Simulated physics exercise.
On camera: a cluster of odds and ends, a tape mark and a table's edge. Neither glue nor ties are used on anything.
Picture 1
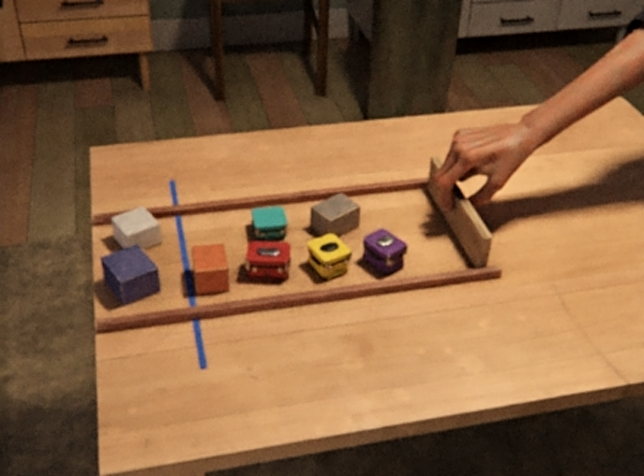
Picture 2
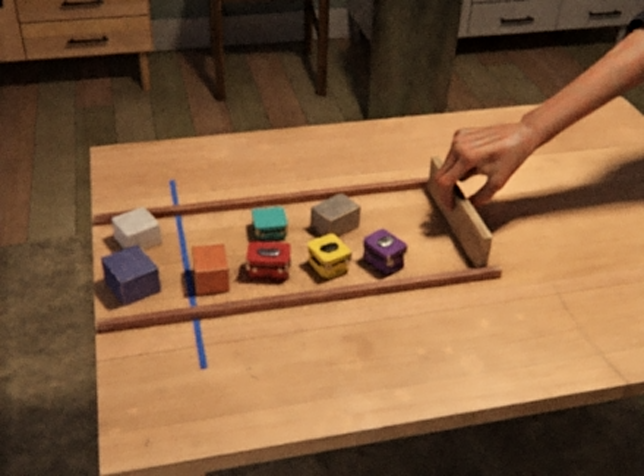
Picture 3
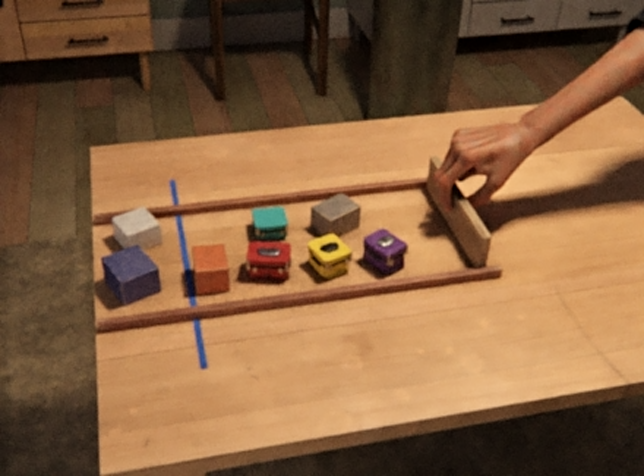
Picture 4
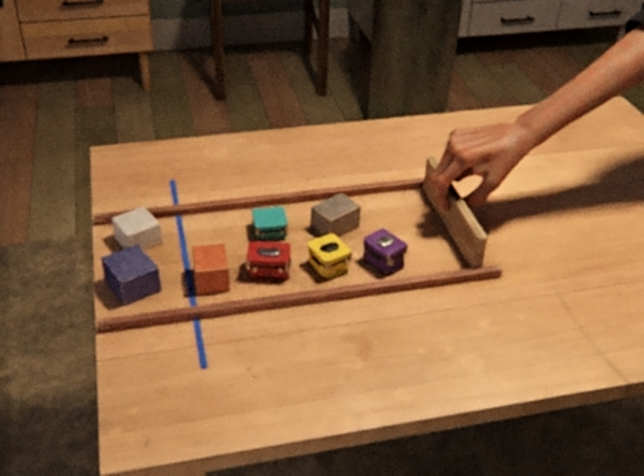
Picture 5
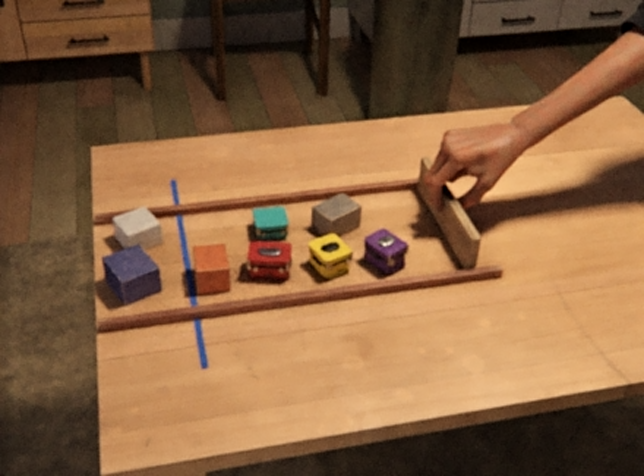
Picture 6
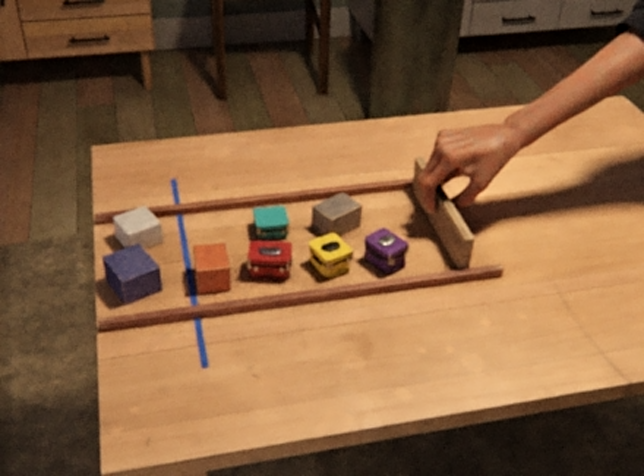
At first, a hand holds a wooden board upright at the right end of two rails on a table, with colourful blocks and small cases lying still near a blue tape line. Then the hand slides the board slightly left, without touching the objects, which stay in place.
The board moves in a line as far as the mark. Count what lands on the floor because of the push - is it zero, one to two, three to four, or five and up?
The count is three to four.
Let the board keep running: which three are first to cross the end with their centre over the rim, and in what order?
The blue block, the orange block, then the white block.
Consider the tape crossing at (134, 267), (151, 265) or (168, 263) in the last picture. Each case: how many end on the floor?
You'd get 6, then 5, then 4.
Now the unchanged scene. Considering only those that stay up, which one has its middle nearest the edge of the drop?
Red case.
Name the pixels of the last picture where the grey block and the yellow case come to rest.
The grey block finishes at (162, 231); the yellow case finishes at (145, 278).
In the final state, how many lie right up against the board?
Contact count: 2.
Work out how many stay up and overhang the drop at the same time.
1 in all.
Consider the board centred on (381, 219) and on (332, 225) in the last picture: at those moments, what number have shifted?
Respectively 1 and 5.
Soon after, none off yet; blue block at rest near (132, 274); white block at rest near (138, 230); orange block at rest near (212, 268).
After that, none off yet; blue block displaced a little near (114, 275); white block at rest near (138, 230); orange block displaced about its own width near (153, 276).
In the end, the number that fall off is three or four; gone, orange block, white block and blue block.
